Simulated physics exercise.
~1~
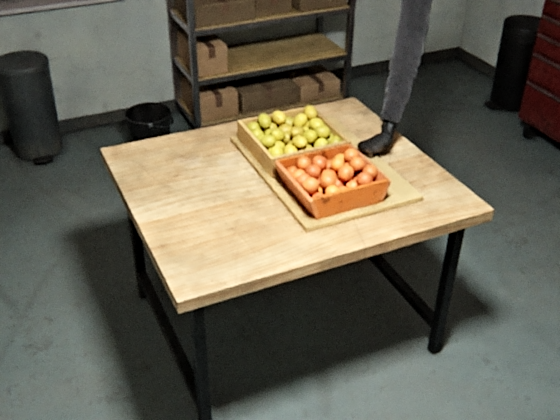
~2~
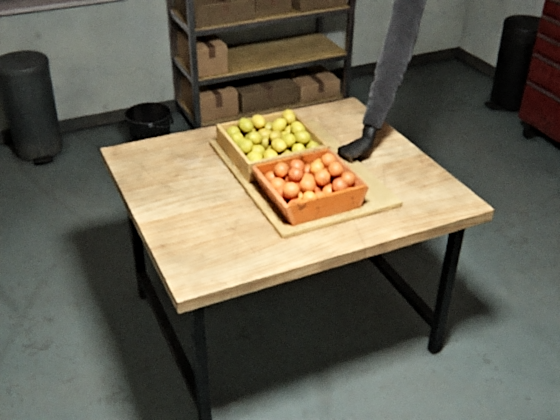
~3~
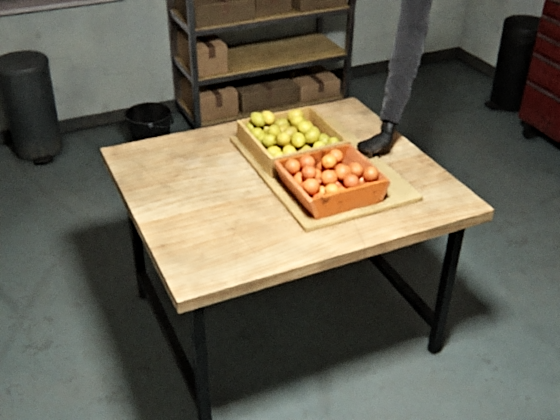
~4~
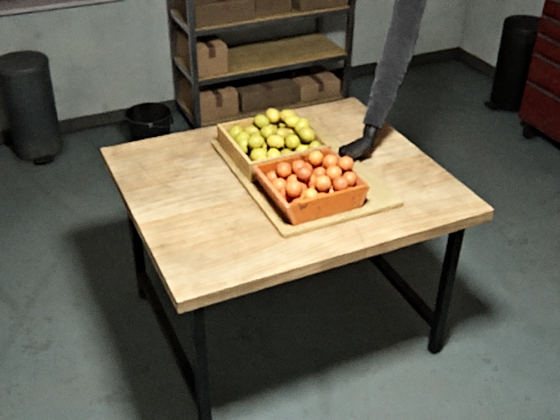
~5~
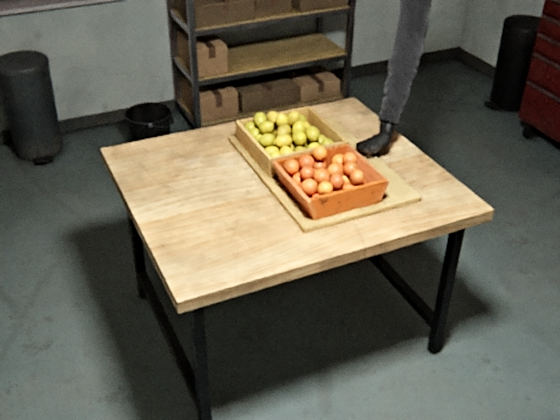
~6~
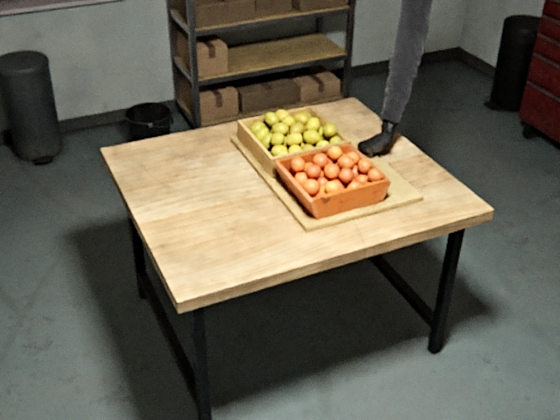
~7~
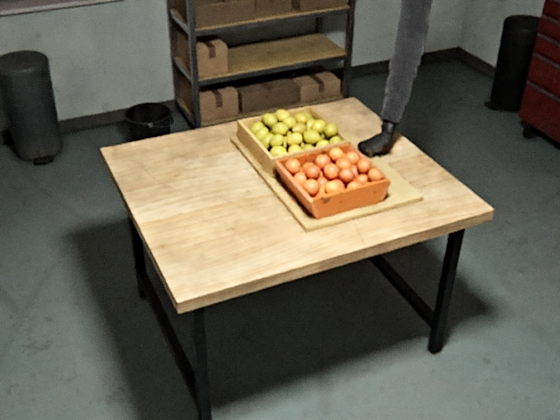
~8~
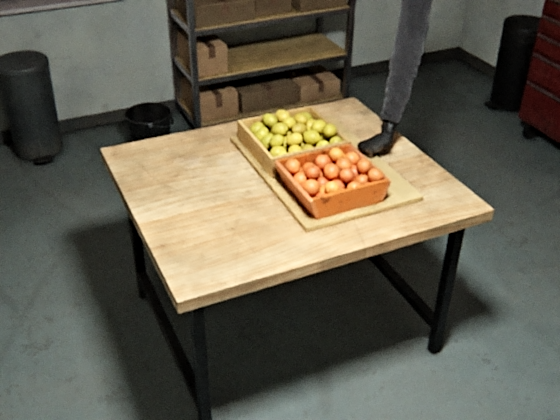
At the start, a dark-gloved hand rests by an orange tote of oranges and a wooden tote of yellow-green fruit, both fixed to a board on a wooden table. The hand shifts the board a short way to the left, carrying both totes along. It then draws them back to the right, and the loose fruit resettles a little. A second swing follows, left and then right again. After that the board stays still with the hand beside it, and all the fruit remains in the two totes, with none on the table.
